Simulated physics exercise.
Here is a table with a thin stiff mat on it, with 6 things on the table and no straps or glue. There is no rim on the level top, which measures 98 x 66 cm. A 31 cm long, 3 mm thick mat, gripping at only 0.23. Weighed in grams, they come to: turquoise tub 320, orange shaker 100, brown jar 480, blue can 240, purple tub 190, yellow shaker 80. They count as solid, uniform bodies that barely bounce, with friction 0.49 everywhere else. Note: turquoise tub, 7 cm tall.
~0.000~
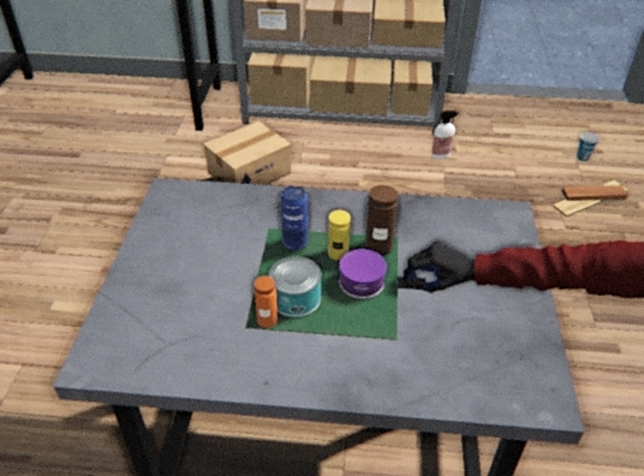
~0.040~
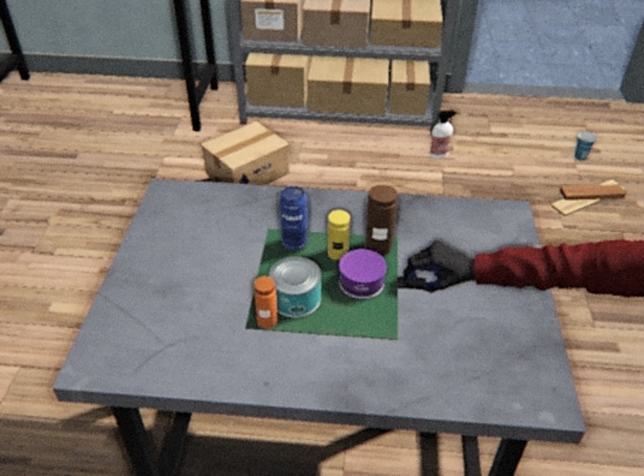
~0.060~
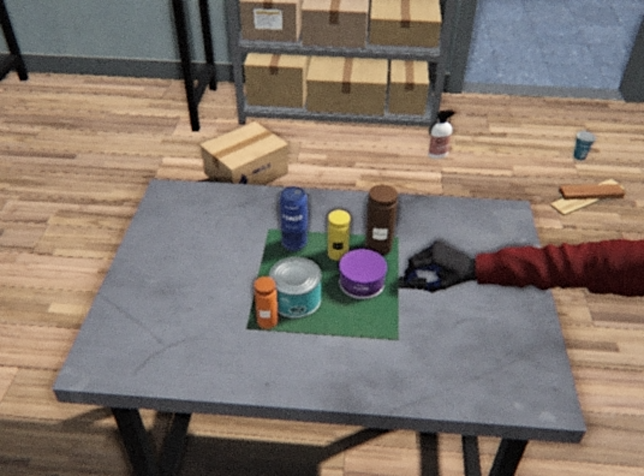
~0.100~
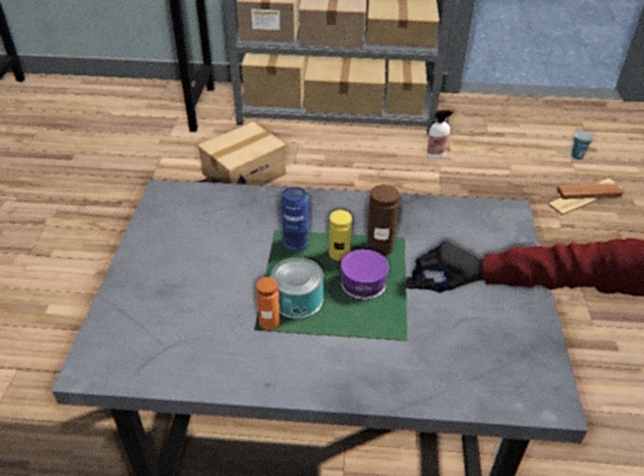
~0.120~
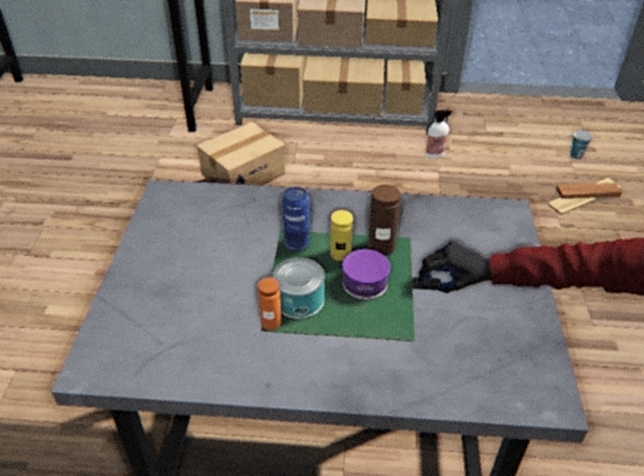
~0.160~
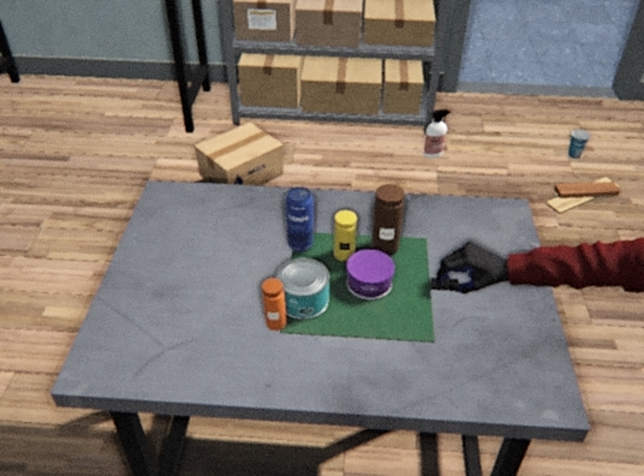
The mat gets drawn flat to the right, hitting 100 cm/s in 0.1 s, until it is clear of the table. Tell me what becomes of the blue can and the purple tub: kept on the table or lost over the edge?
In order: Blue can on the tabletop; purple tub off the tabletop.
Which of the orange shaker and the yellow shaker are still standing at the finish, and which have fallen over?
Here's how it ends: The orange shaker never goes down, and the yellow shaker comes down.
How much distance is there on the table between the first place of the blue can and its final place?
It ends up around 5 cm from its start.
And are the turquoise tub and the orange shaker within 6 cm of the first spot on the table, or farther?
First the turquoise tub: It departs its position; then the orange shaker: It stays in position.
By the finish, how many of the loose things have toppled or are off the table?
3.
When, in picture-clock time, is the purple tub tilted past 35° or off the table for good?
It happens near 0.7 s.
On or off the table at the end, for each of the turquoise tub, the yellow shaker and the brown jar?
Turquoise tub: Stays in bounds; yellow shaker: Goes out of bounds; brown jar: Goes out of bounds.
After 0.56 s, 47 cm of pull; purple tub moved 30 cm near (503, 282); blue can 5° off upright near (310, 221); yellow shaker 3° off upright.
After 0.86 s, 77 cm of pull; brown jar and purple tub now off the table; blue can moved 5 cm near (313, 222); yellow shaker on its side.
In the end (1.7 s), off the table, brown jar, purple tub and yellow shaker; not toppled but over 6 cm from the start, turquoise tub; the other 2 under 6 cm from the start. At the end, from the last picture's camera, blue can near (313, 222).
